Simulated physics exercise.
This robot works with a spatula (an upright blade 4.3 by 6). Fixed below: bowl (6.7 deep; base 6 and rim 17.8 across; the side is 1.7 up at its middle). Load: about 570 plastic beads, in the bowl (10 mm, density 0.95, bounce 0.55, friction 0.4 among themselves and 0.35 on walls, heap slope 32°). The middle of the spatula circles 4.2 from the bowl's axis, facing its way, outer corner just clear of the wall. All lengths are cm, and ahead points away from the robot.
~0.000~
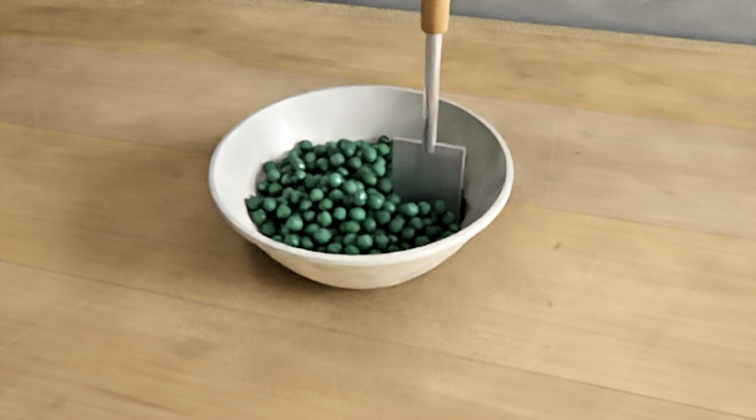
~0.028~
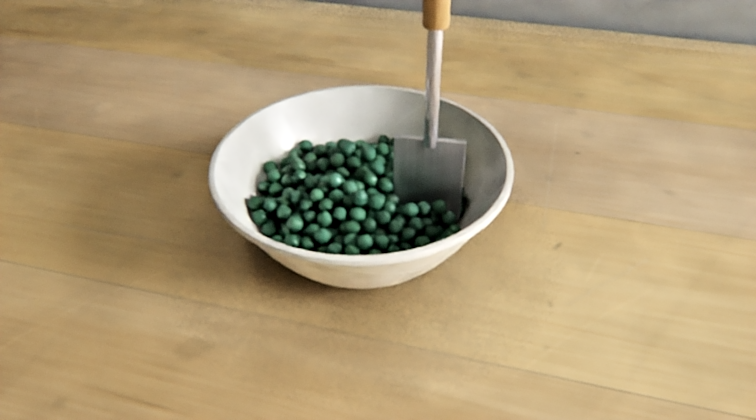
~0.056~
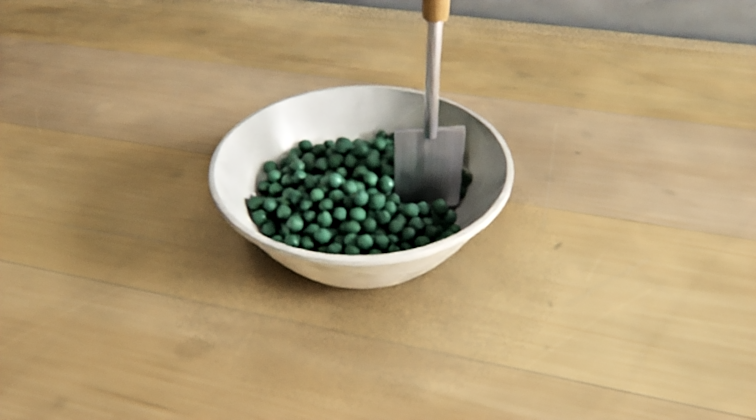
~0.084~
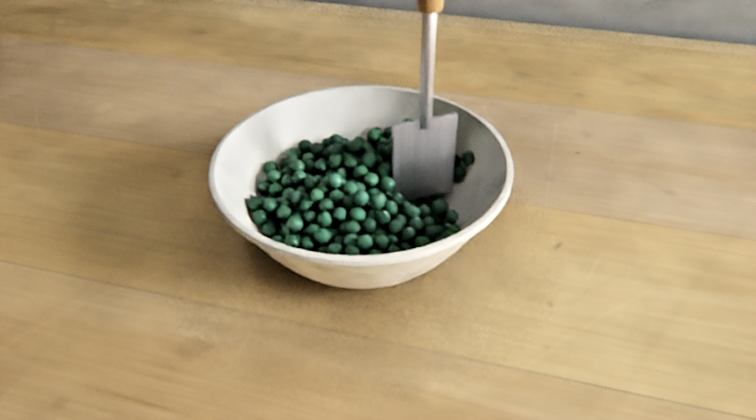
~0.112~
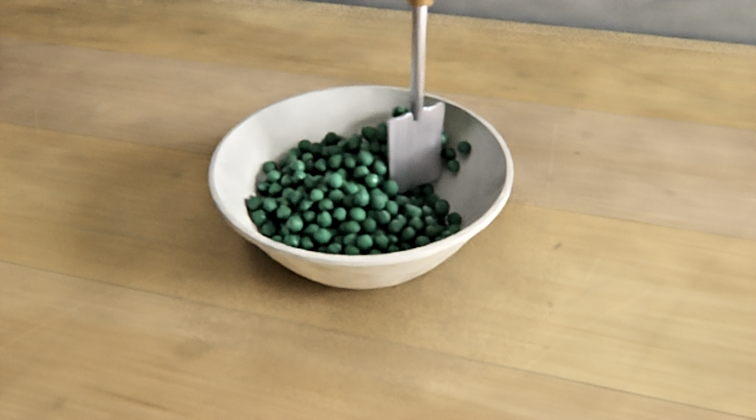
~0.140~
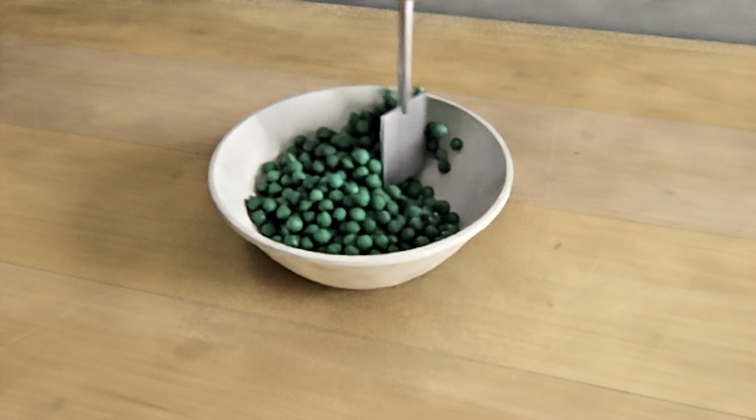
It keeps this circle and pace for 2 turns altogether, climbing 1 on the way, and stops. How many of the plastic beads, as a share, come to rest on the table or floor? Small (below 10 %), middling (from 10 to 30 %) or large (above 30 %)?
On the table or floor the share is middling, from 10 to 30 %.
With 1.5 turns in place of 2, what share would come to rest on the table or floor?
It would be near 15 per cent.
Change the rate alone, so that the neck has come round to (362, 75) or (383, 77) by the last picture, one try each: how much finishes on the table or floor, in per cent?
Some 35 and 30 per cent.
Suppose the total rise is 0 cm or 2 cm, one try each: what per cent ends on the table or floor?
Some 25 and 10 per cent.
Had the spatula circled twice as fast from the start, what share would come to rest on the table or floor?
It would be near 45 per cent.
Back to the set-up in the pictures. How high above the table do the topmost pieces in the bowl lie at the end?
About 6.5 cm.
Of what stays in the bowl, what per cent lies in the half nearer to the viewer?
Some 45 per cent.
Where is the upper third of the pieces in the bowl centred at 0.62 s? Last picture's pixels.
Near (439, 198).
After 0.62 s, 323° round, highest piece 9 above the table; 509 in the bowl, 50 on the table or floor, 15 in flight or on the tool.
After 1.09 s, 220° round, highest piece 8 above the table; 469 in the bowl, 100 on the table or floor, 5 in flight or on the tool.
After 1.53 s, 0° round, highest piece 6 above the table; 464 in the bowl, 110 on the table or floor.
After 2.23 s, 0° round, highest piece 6 above the table; 464 in the bowl, 110 on the table or floor.
In the end, 464 in the bowl, 110 on the table or floor. That is 19 % on the table or floor.
